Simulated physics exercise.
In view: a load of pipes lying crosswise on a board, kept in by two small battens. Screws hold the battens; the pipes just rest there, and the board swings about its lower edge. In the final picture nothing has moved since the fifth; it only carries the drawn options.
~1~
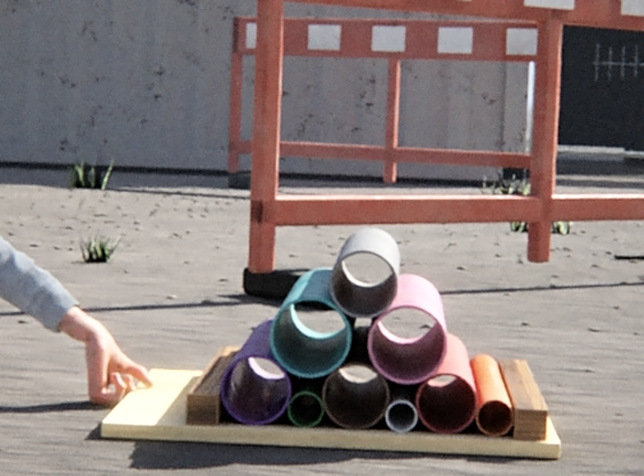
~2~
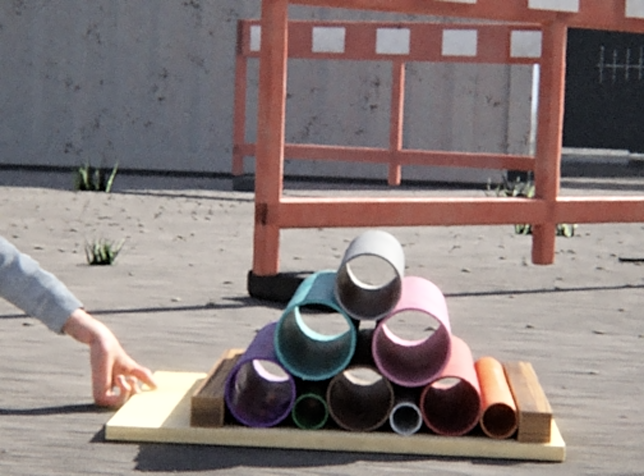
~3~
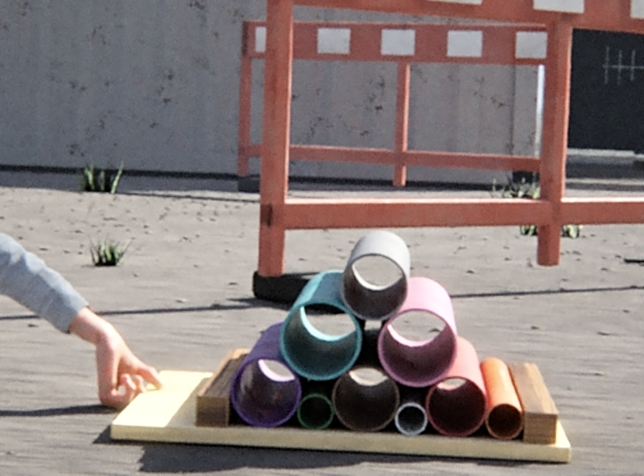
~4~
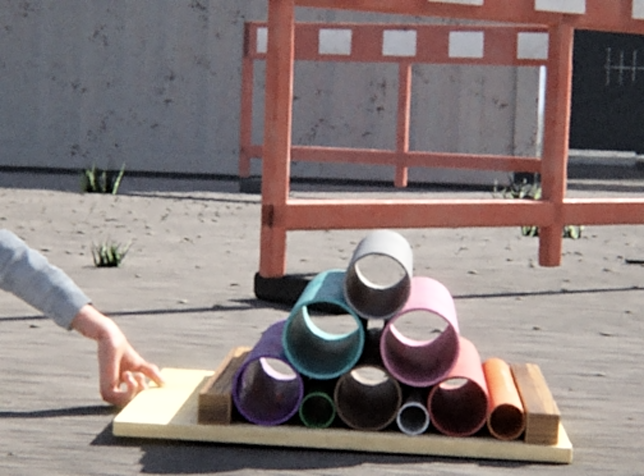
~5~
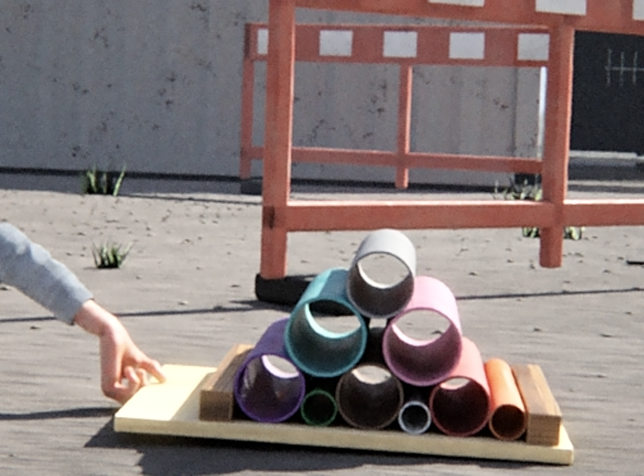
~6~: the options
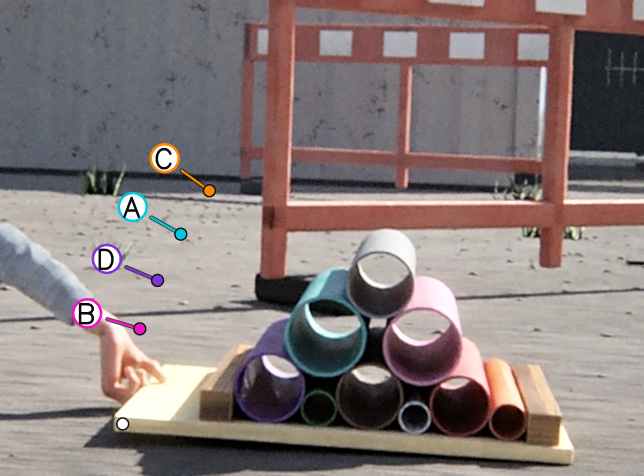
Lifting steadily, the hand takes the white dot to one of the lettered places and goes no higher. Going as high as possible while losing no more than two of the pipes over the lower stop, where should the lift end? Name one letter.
It can be raised to C.
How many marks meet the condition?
The number is four.
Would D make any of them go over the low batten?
No.
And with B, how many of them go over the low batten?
The count is none.
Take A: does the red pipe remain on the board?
The red pipe: Yes.
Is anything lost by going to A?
No, at A.
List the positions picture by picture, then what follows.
In the first frame, green pipe (306, 409); brown pipe (356, 396); white pipe (401, 416).
In the second frame, white pipe (406, 419); red pipe (451, 405).
In the third frame, board (347, 398); purple pipe (265, 392); turquoise pipe (320, 339).
In the fourth frame, board (349, 397); purple pipe (268, 390); green pipe (317, 411).
In the fifth frame, board (350, 396); purple pipe (269, 387); green pipe (319, 409).
On the copy, A at (181, 234); B at (140, 329); C at (210, 191); D at (158, 280); the white dot at (123, 424).
On C. First, board at 19°.
Then, board at 34°.
Finally, board at 34°, one over the low batten (pink).
By contrast, A none over the low batten; B none over the low batten; D none over the low batten.
